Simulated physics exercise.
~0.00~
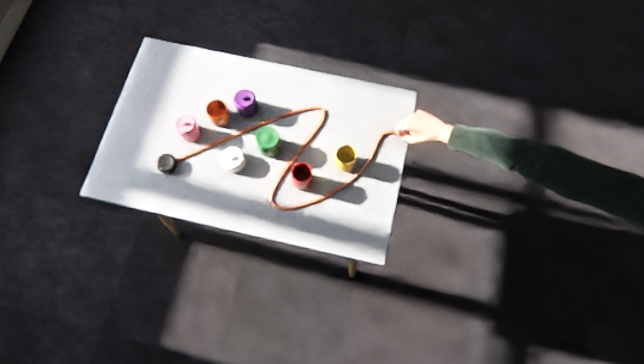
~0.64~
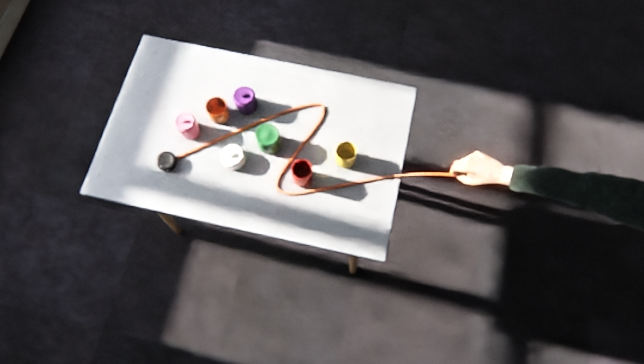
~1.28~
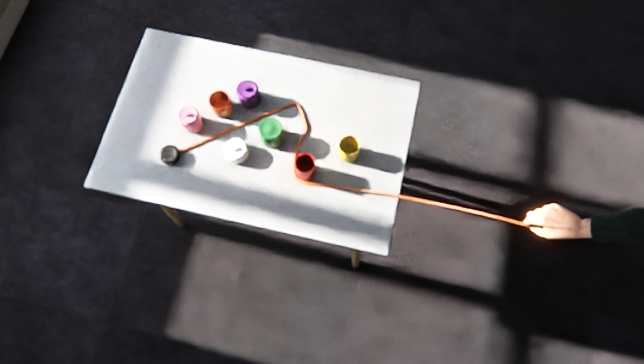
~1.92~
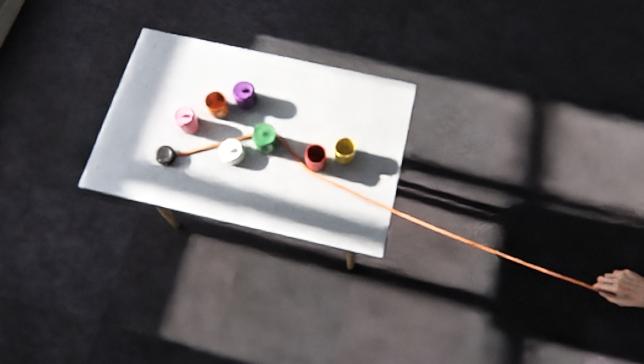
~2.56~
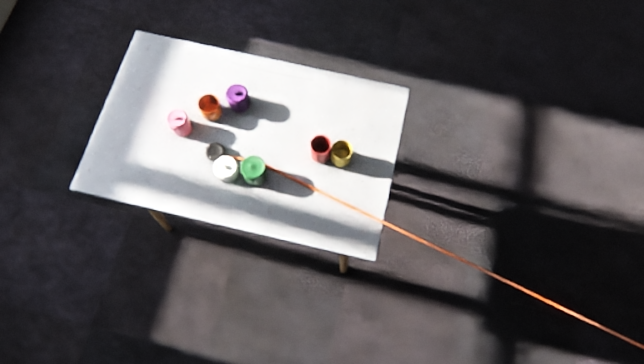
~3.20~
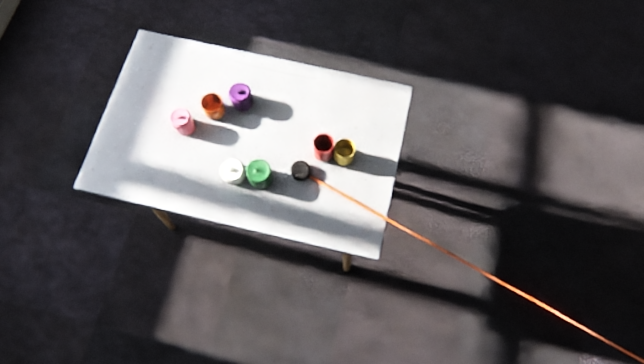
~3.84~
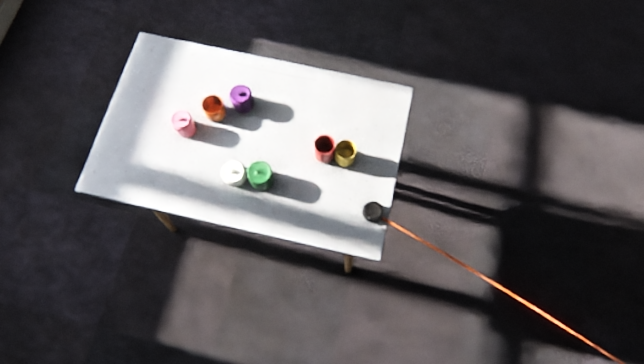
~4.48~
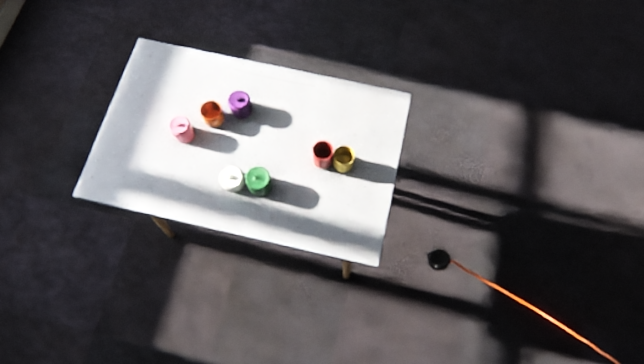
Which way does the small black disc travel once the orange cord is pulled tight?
It travels to the right across the white table, passing the pots and going off the edge.
